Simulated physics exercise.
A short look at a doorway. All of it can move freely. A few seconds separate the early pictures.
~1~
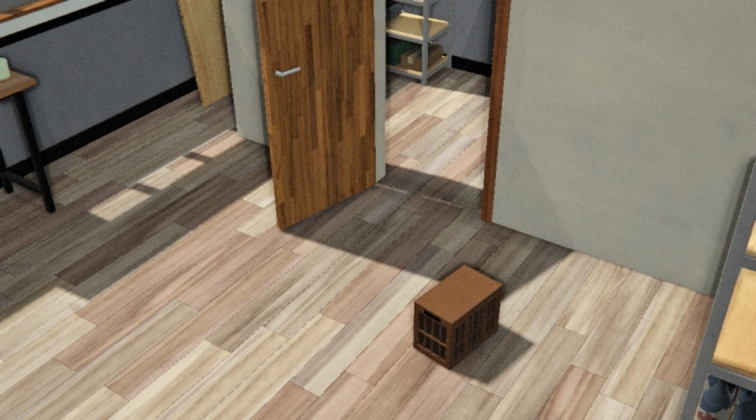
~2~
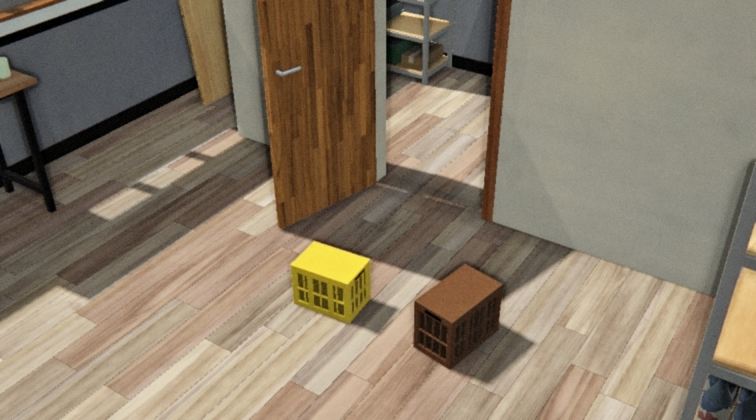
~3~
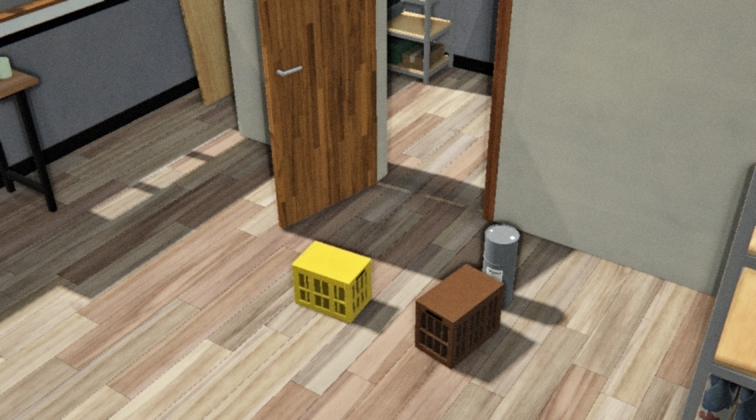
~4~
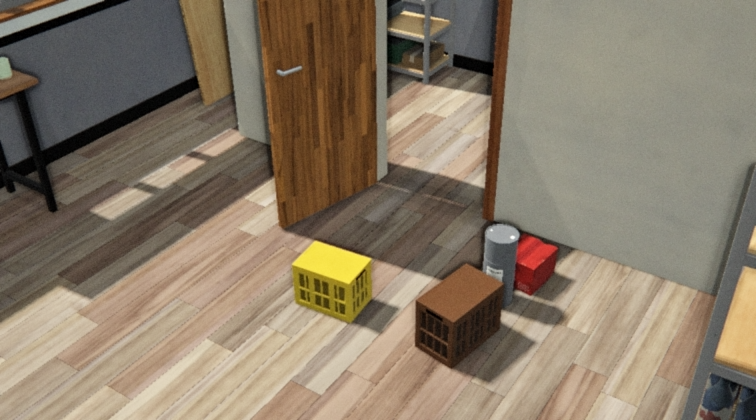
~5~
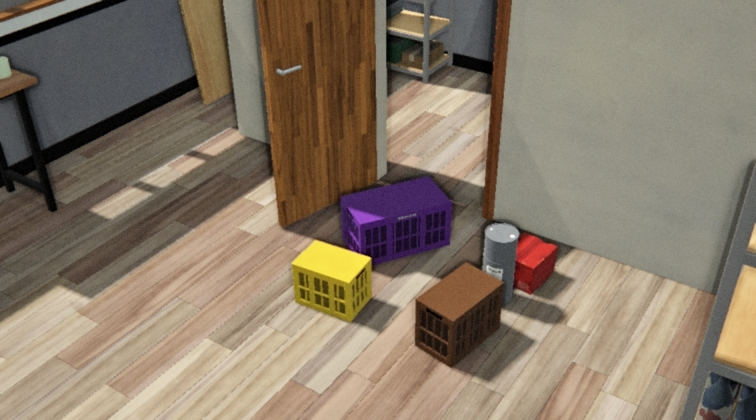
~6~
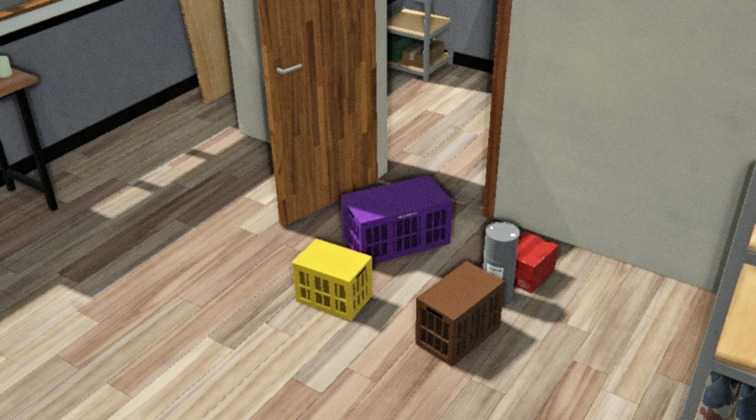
At first, a brown crate sits alone on the wooden floor before a wide-open door. A yellow crate appears to its left, then a grey canister behind it at right, then a red box beside the canister, and lastly a purple chest near the doorway, while the door stays still.
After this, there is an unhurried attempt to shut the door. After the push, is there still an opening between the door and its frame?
I expect the push will fail.
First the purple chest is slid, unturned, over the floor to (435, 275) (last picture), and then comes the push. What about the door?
Finishes its swing.
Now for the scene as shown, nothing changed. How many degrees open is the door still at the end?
Open angle: About 75°.
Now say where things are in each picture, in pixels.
The first picture shows door wide open and still.
The second picture shows door wide open and still; brown crate (458, 316).
The third picture shows door wide open and still; yellow crate (333, 282).
The fourth picture shows door wide open and still; brown crate (459, 315); grey canister (499, 267).
The fifth picture shows door wide open and still; yellow crate (333, 281); red box (527, 263).
The sixth picture shows door wide open and still; purple chest (396, 220); brown crate (460, 313).
Then, 0.40 s past the last view, door at 96°.
Then, 0.60 s past the last view, door at 87°.
Then, 0.70 s past the last view, door at 82°.
Then, 0.90 s past the last view, door at 74°.
Finally, door at 74°; all 5 still in place. Final places as the last picture's camera would see them, purple chest near (399, 220).
